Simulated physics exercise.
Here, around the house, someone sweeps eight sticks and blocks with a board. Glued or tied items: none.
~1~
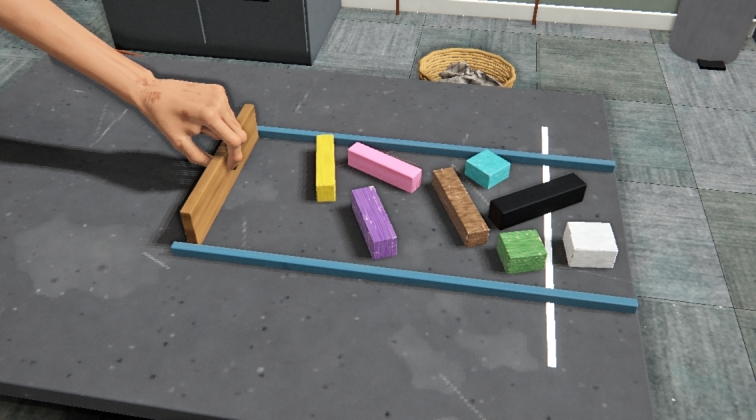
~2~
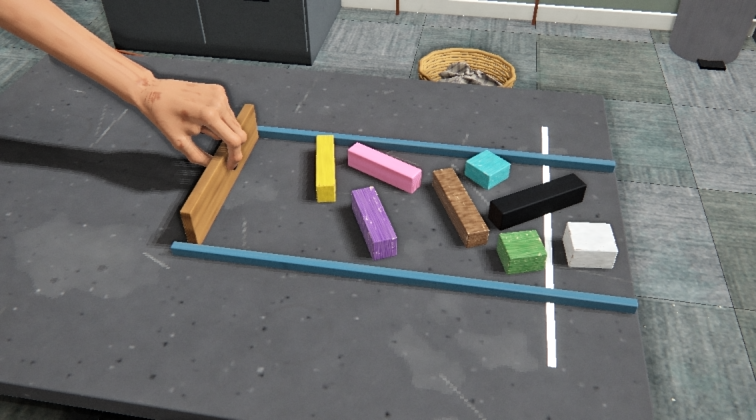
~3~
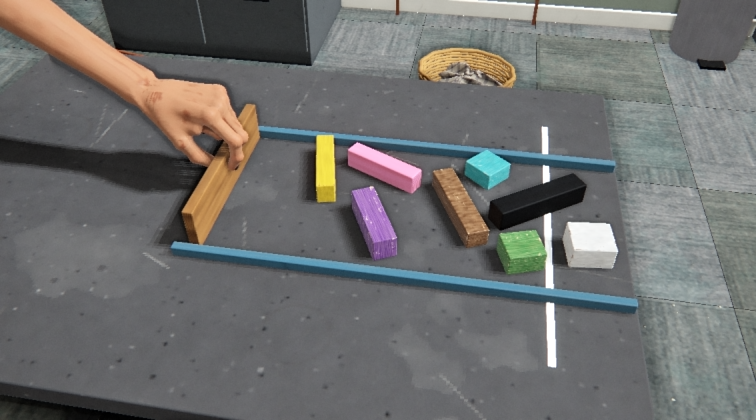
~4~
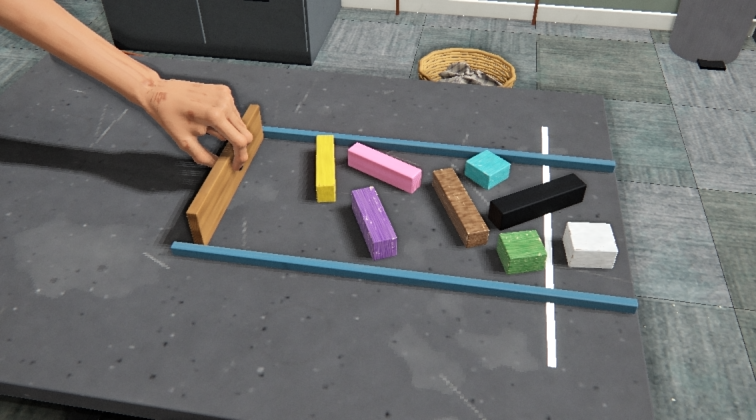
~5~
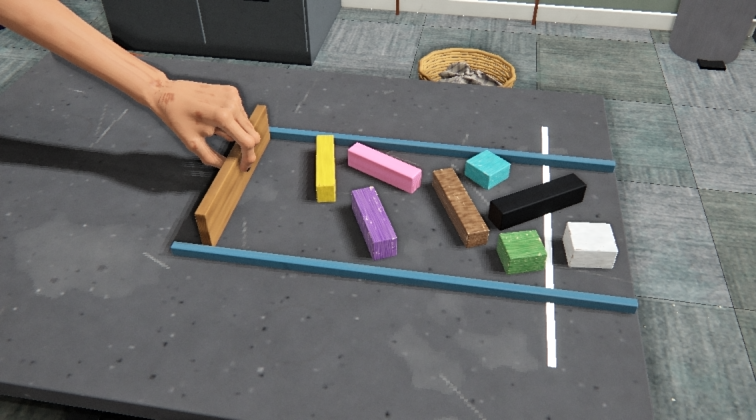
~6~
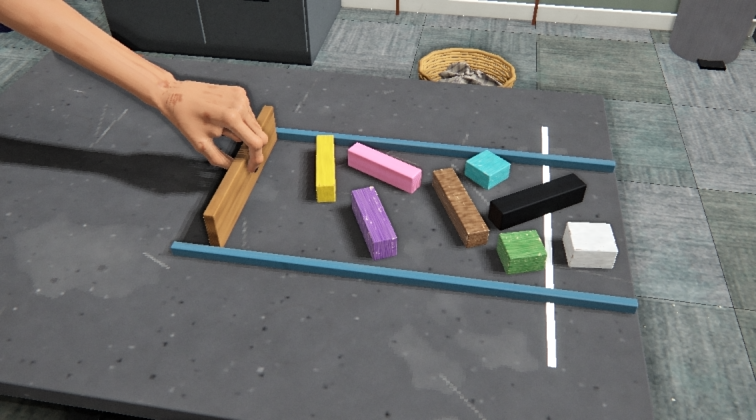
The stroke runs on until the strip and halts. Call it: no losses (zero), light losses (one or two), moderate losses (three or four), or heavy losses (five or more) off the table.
Light losses.
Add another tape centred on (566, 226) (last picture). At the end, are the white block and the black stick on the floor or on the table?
Here the white block is off by the end and the black stick is off by the end.
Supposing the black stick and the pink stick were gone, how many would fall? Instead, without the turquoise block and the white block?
The counts: 0 and 0.
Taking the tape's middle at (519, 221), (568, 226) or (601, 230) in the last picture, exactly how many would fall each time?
Tallies in the order asked: 0, 2, 6.
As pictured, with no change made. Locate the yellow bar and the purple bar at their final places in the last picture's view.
The yellow bar at (557, 192), the purple bar at (563, 250).
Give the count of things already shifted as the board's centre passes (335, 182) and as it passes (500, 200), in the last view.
The number moved is 2 and then 8.
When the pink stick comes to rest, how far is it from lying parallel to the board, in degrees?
Angle: Around 5°.
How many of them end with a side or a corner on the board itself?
2 of them.
Soon after, none off yet; white block at rest near (589, 245); black stick at rest near (538, 201); green block at rest near (521, 252).
In the end, the number that fall off is one or two; gone, black stick and white block.
